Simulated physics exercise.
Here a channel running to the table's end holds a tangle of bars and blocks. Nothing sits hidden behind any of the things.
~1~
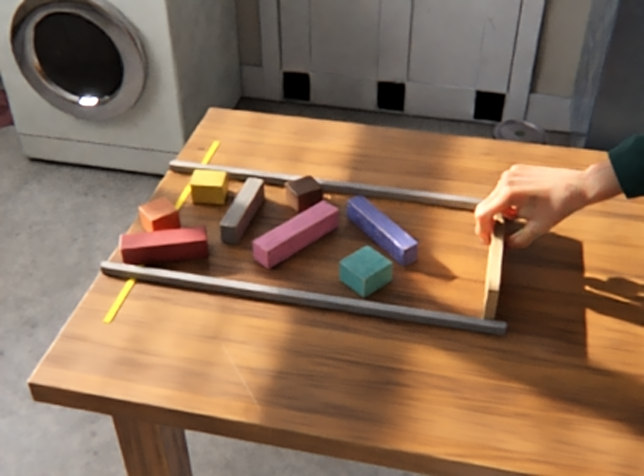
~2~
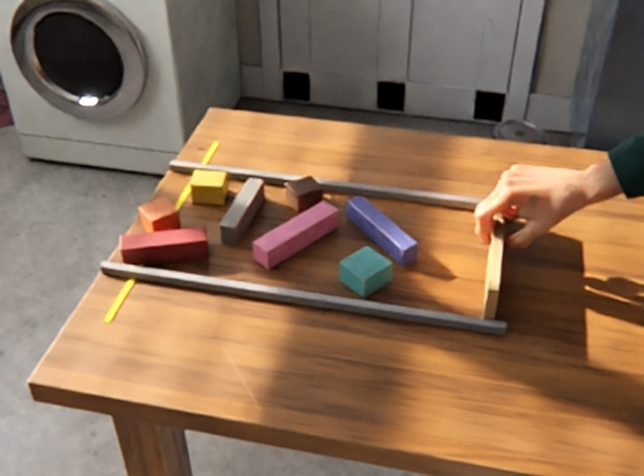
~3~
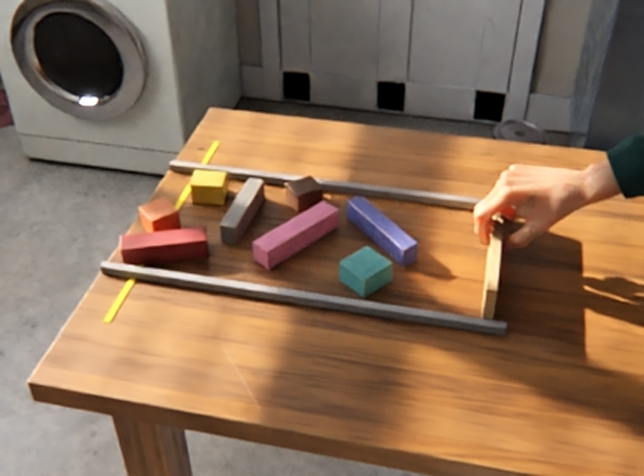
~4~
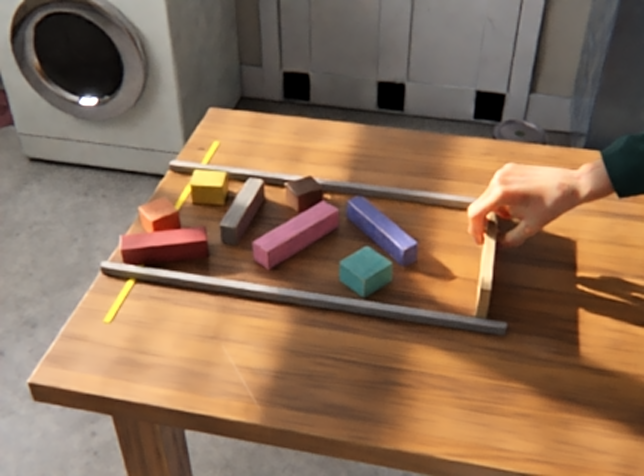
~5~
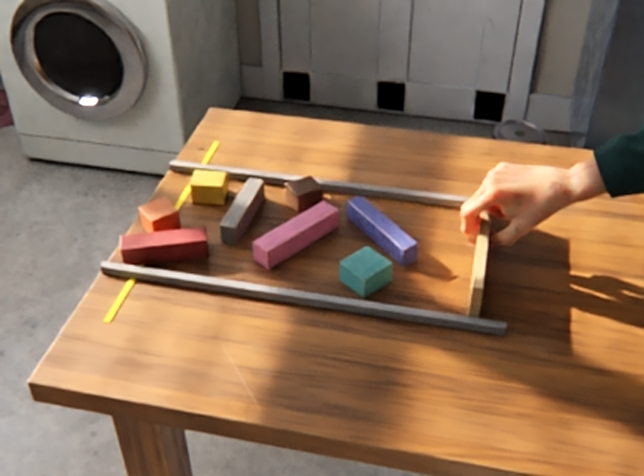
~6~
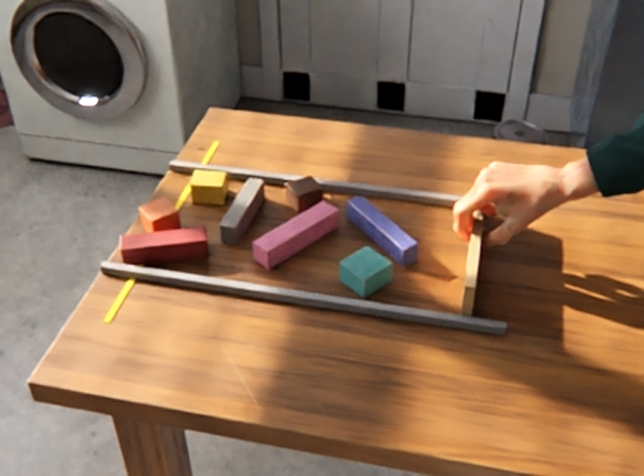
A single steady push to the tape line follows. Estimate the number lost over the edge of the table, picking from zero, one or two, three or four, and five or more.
Lost over the edge: Five or more.
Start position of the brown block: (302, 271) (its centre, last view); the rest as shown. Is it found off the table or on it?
Lab note: It goes off the edge.
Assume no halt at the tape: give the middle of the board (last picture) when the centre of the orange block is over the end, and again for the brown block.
I'd put it close to (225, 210), and close to (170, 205) for the other one.
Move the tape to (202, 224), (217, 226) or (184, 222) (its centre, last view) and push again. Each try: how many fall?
3, 1, 4.
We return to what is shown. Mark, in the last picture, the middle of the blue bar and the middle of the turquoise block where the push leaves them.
Roughly at (169, 197) and at (130, 244), in that order.
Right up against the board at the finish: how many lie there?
Number: 2.
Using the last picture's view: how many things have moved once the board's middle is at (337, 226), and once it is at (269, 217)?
At the first place 3, at the second 7.
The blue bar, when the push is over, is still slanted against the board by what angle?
Near 0 degrees.
Soon after, none off yet; orange block at rest near (160, 218); red bar at rest near (165, 247); yellow block at rest near (209, 187).
In the end, the number that fall off is five or more; gone, pink bar, grey bar, yellow block, red bar and orange block.
